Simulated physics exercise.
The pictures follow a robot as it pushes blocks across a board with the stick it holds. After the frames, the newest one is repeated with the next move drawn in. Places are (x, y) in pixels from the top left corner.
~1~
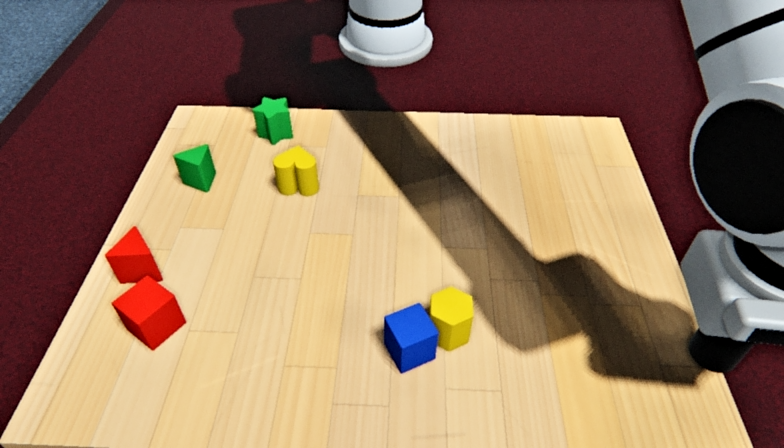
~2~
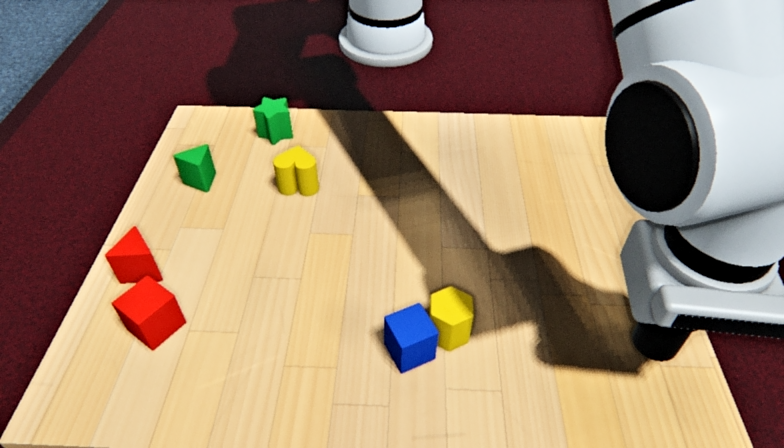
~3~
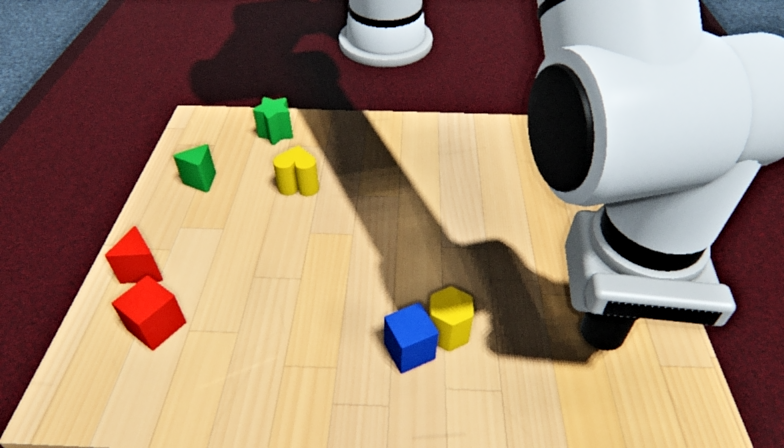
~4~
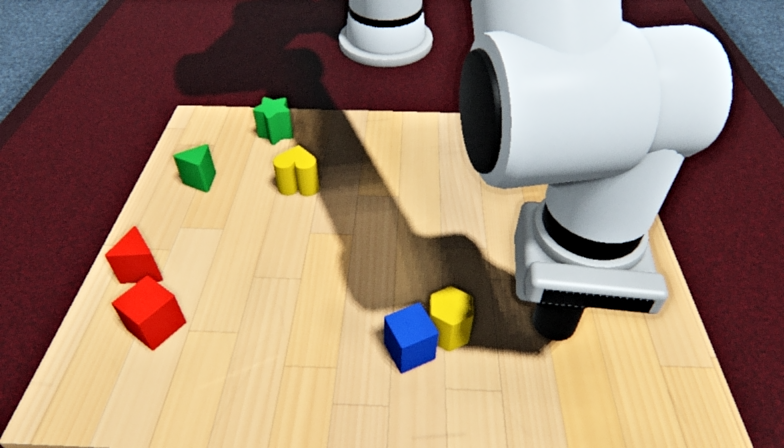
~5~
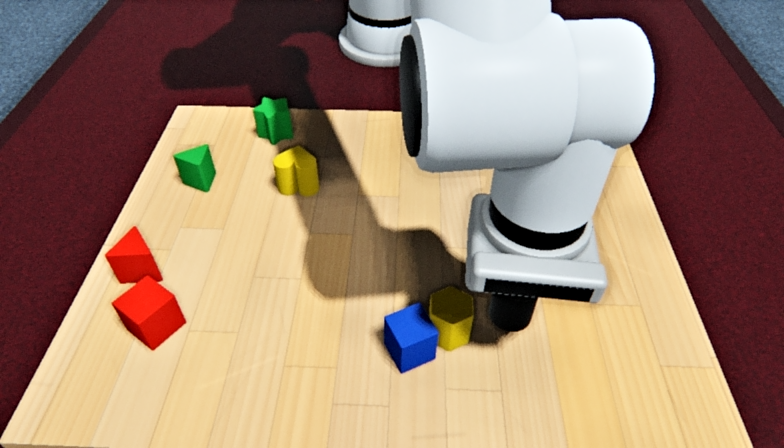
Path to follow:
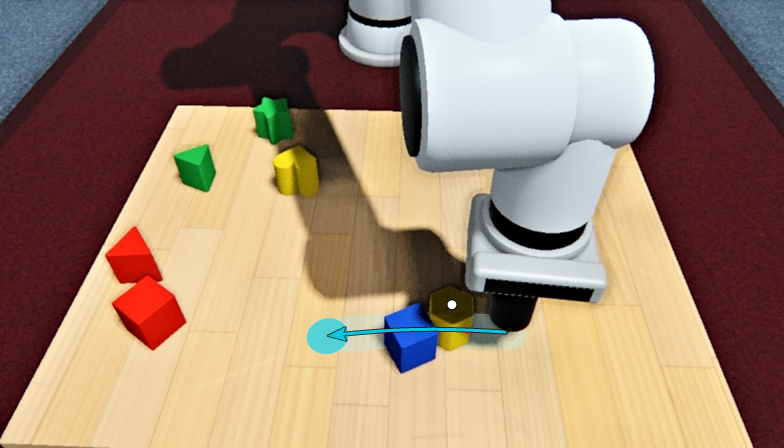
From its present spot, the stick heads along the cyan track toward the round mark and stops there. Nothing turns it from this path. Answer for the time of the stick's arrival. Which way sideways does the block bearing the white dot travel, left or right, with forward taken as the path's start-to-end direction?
With start-to-end as forward, it shifts right.
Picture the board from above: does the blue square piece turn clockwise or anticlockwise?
From above, counter-clockwise.
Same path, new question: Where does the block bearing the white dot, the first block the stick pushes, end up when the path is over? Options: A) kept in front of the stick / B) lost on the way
A.
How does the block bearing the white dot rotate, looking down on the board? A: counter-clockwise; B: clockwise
(B)
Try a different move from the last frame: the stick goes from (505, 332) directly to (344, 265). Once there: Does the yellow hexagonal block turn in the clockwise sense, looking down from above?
I expect not.
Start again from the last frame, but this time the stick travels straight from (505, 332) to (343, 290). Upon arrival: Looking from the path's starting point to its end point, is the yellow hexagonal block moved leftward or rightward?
Facing from start to end, it will go to the left.
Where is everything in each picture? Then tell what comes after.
The first picture shows stick's lower end at (712, 354); blue square piece at (411, 324); yellow hexagonal block at (452, 305).
The second picture shows stick at (654, 343); blocks still.
The third picture shows stick at (602, 333); blocks still.
The fourth picture shows stick at (554, 323); blocks still.
The fifth picture shows stick at (510, 315); blue square piece at (411, 324); yellow hexagonal block at (452, 305).
Drawn move, from (505, 332) by way of (446, 329) and (387, 331) to (328, 336); the dot is on the yellow hexagonal block.
What follows on the original path. One third of the way, stick at (447, 312); blue square piece at (382, 330), turned 35° anticlockwise; yellow hexagonal block at (406, 301).
Two thirds of the way, stick at (386, 313); blue square piece at (365, 337), turned 55° anticlockwise; yellow hexagonal block at (345, 296).
At the end, stick at (325, 319); blue square piece at (359, 342), turned 70° anticlockwise; yellow hexagonal block at (290, 291), turned 35° clockwise.
